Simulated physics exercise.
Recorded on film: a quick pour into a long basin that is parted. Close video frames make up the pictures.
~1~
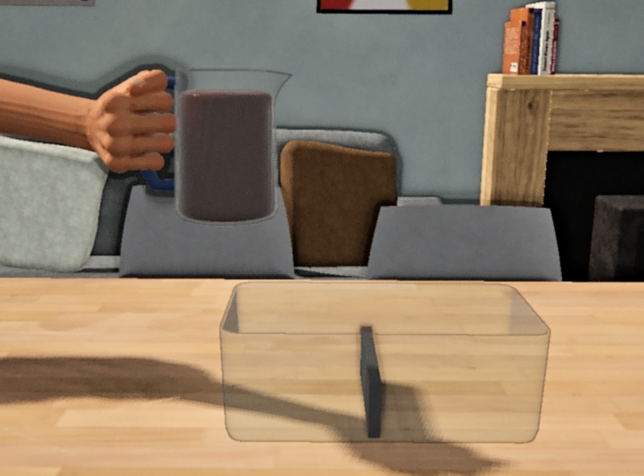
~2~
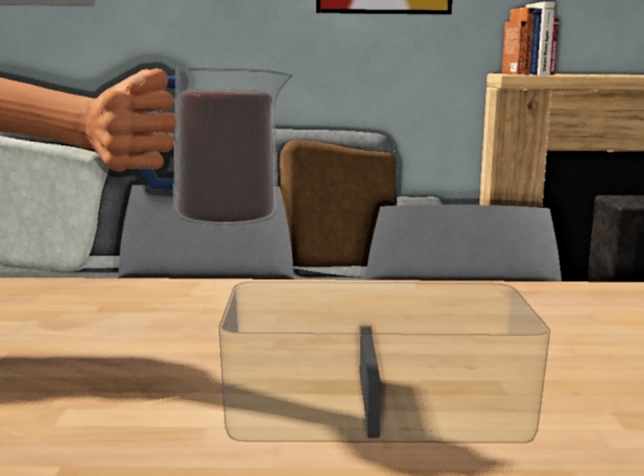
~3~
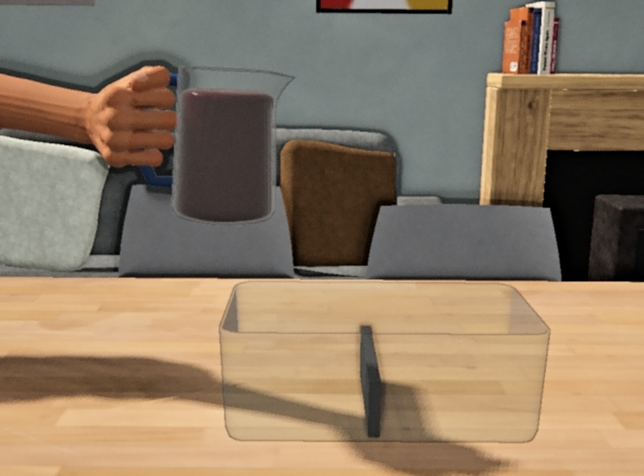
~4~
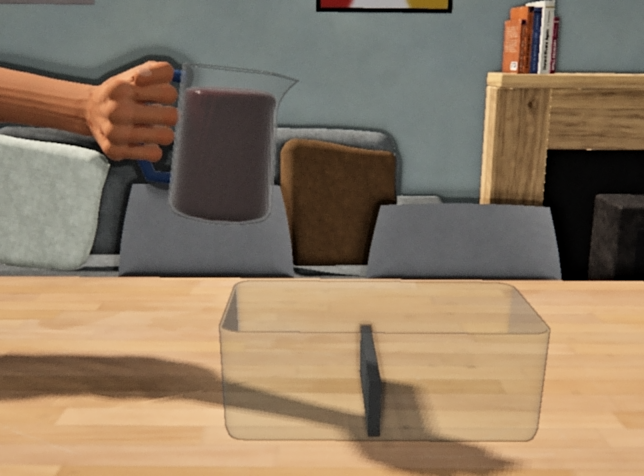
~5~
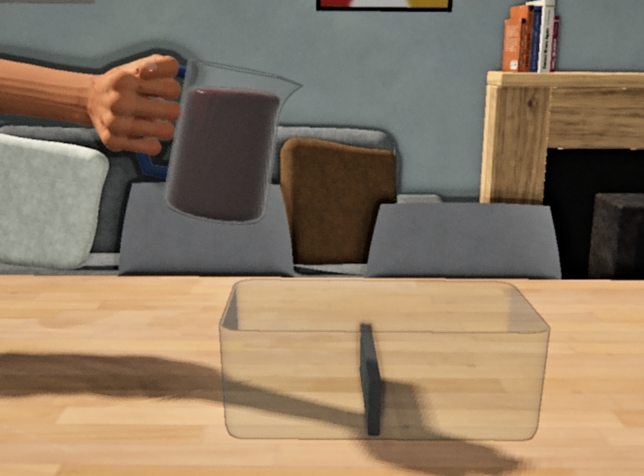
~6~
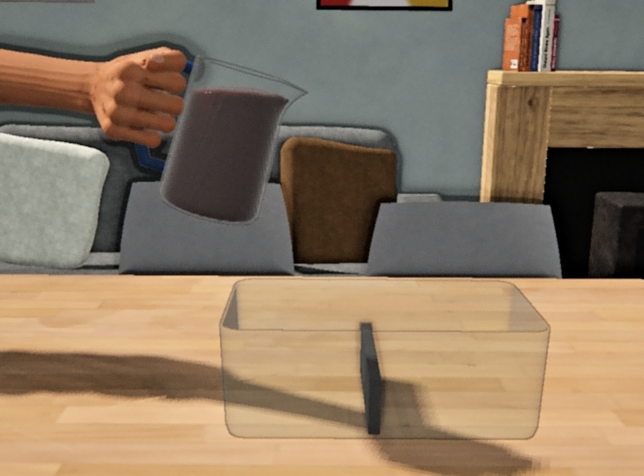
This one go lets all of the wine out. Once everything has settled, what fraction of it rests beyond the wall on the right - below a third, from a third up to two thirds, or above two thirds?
The centre band.
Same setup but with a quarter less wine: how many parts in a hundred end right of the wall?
I'd put it at around 25 %.
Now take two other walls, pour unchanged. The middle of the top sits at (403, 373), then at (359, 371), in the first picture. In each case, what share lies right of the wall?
About 10 and 75 per cent.
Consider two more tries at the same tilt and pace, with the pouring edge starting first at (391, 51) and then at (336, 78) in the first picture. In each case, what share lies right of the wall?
Near 85 in a hundred first, near 95 in a hundred second.
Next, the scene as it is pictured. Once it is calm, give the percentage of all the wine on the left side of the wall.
Close to 55 per cent.
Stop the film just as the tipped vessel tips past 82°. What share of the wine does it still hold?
Close to 80 parts in a hundred remain.
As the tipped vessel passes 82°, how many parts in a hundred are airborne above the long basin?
Estimate: Some 15 per cent.
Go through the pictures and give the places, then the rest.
The first frame shows tilt 0°; pouring edge (292, 73); surface from (180, 93) to (274, 93); the long basin's rim runs from (229, 307) to (531, 309); the wall's top is at (370, 354).
The second frame shows tilt 1°; pouring edge (293, 74); surface from (180, 92) to (274, 93).
The third frame shows tilt 3°; pouring edge (295, 76); surface from (182, 91) to (275, 95).
The fourth frame shows tilt 6°; pouring edge (299, 79); surface from (184, 91) to (278, 95).
The fifth frame shows tilt 10°; pouring edge (303, 84); surface from (186, 100) to (283, 96).
The sixth frame shows tilt 16°; pouring edge (309, 91); surface from (183, 118) to (290, 96).
A moment on, the tilt is 82° and 82 per cent is still to pour, 0 is left of the wall and 2 right of it.
Next, the tilt is 112° and 29 per cent is still to pour, 17 is left of the wall and 29 right of it.
Then the tilt is 113° and 3 per cent is still to pour, 47 is left of the wall and 44 right of it.
Later the tilt is 113° and 0 per cent is still to pour, 54 is left of the wall and 44 right of it.
Finally, 54 per cent lies left of the wall, 44 right of it and 2 outside.
